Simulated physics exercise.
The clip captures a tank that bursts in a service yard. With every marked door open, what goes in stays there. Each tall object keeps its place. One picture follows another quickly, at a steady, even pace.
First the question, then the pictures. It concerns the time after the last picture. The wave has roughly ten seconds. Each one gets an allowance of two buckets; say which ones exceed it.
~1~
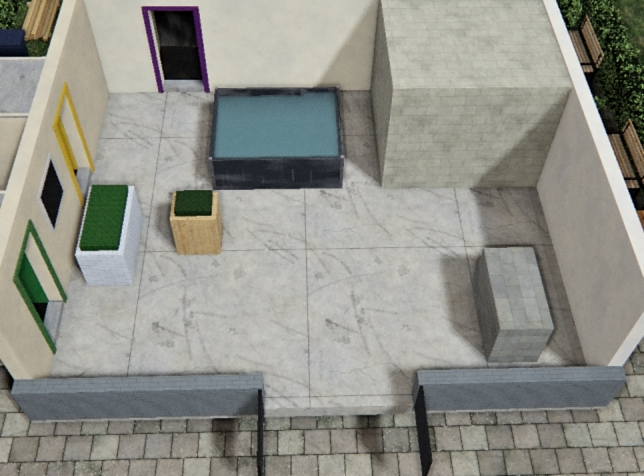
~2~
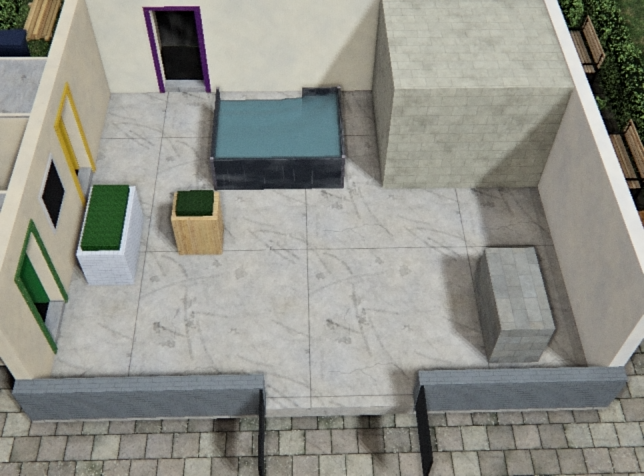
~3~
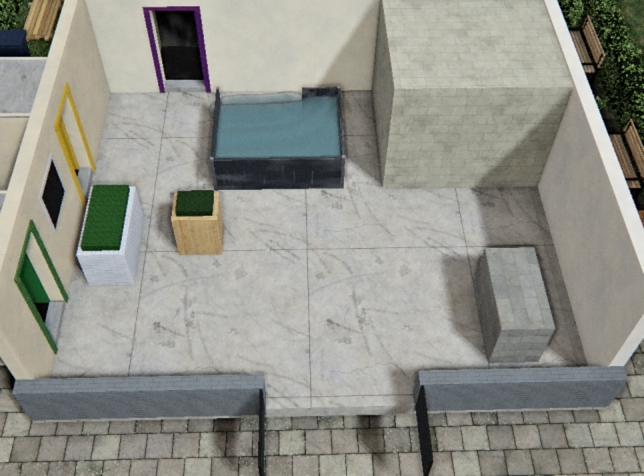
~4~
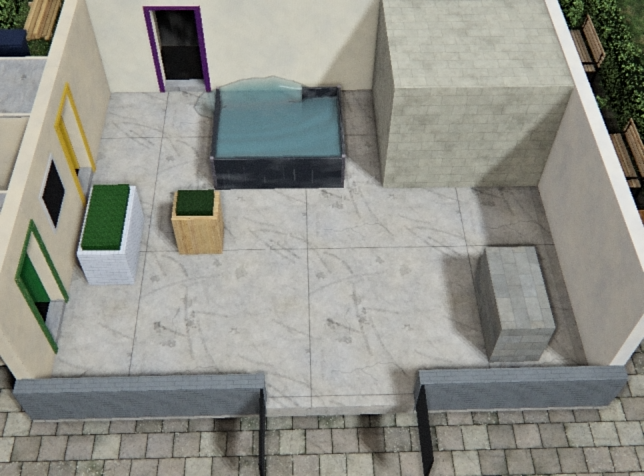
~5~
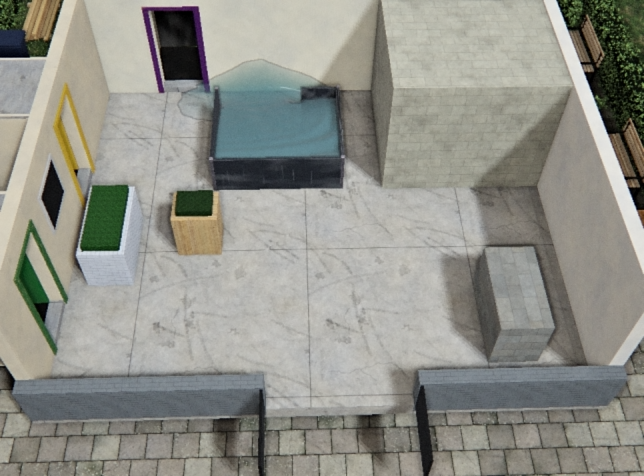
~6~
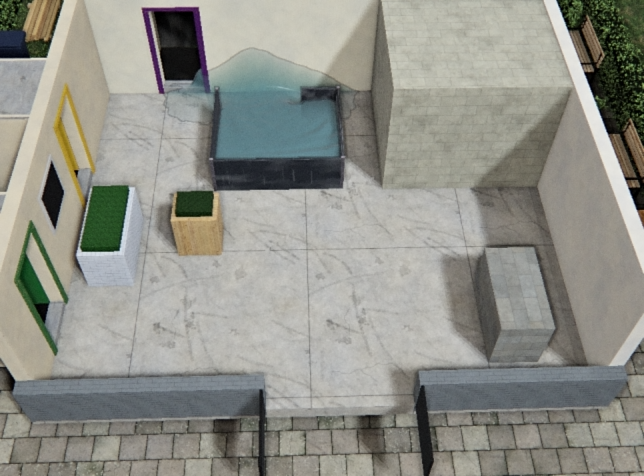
One by one: The yellow door does not pass two buckets. The green door does not pass two buckets. The purple door passes two buckets.
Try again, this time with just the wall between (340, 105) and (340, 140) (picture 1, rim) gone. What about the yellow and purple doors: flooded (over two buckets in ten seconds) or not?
Yellow: Falls short; purple: Falls short.
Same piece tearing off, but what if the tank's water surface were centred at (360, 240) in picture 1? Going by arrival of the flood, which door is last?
I'd pick the green door.
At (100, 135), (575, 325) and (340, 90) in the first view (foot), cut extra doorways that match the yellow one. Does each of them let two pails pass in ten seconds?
One after the other: Passes that mark, stays under, floods.
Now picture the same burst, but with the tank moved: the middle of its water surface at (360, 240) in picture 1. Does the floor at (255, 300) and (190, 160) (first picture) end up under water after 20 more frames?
Result: Spared; inundated.
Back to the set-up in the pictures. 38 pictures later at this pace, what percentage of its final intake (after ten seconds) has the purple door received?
Some 100 per cent.
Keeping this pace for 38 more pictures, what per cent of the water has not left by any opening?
Roughly 94 per cent.
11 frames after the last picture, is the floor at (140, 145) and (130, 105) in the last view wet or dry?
The first spot inundated, the second inundated.
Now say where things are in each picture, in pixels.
In the first picture, the tank at (277, 125) is whole and still.
In the second picture, the front is at a hidden place, out from the gap on the tank's far side.
In the third picture, the front is at (213, 108), out from the gap on the tank's far side.
In the fourth picture, water pours out on the tank's far side and has run to (209, 91).
In the fifth picture, the front is at (186, 92), out from the gap on the tank's far side.
In the sixth picture, water pours out on the tank's far side and has run to (168, 93).
A moment on, water covers 15 % of the floor; the yellow door not reached, the green door not reached, the purple door under two buckets in.
Next, water covers 20 % of the floor; the yellow door wet at the sill, nothing in, the green door not reached, the purple door over two buckets in.
Then, water covers 45 % of the floor; the yellow door wet at the sill, nothing in, the green door wet at the sill, nothing in, the purple door over two buckets in.
Later, water covers 75 % of the floor; the yellow door wet at the sill, nothing in, the green door wet at the sill, nothing in, the purple door over two buckets in.
In the end, water covers 95 % of the floor; the yellow door wet at the sill, nothing in, the green door wet at the sill, nothing in, the purple door over two buckets in.
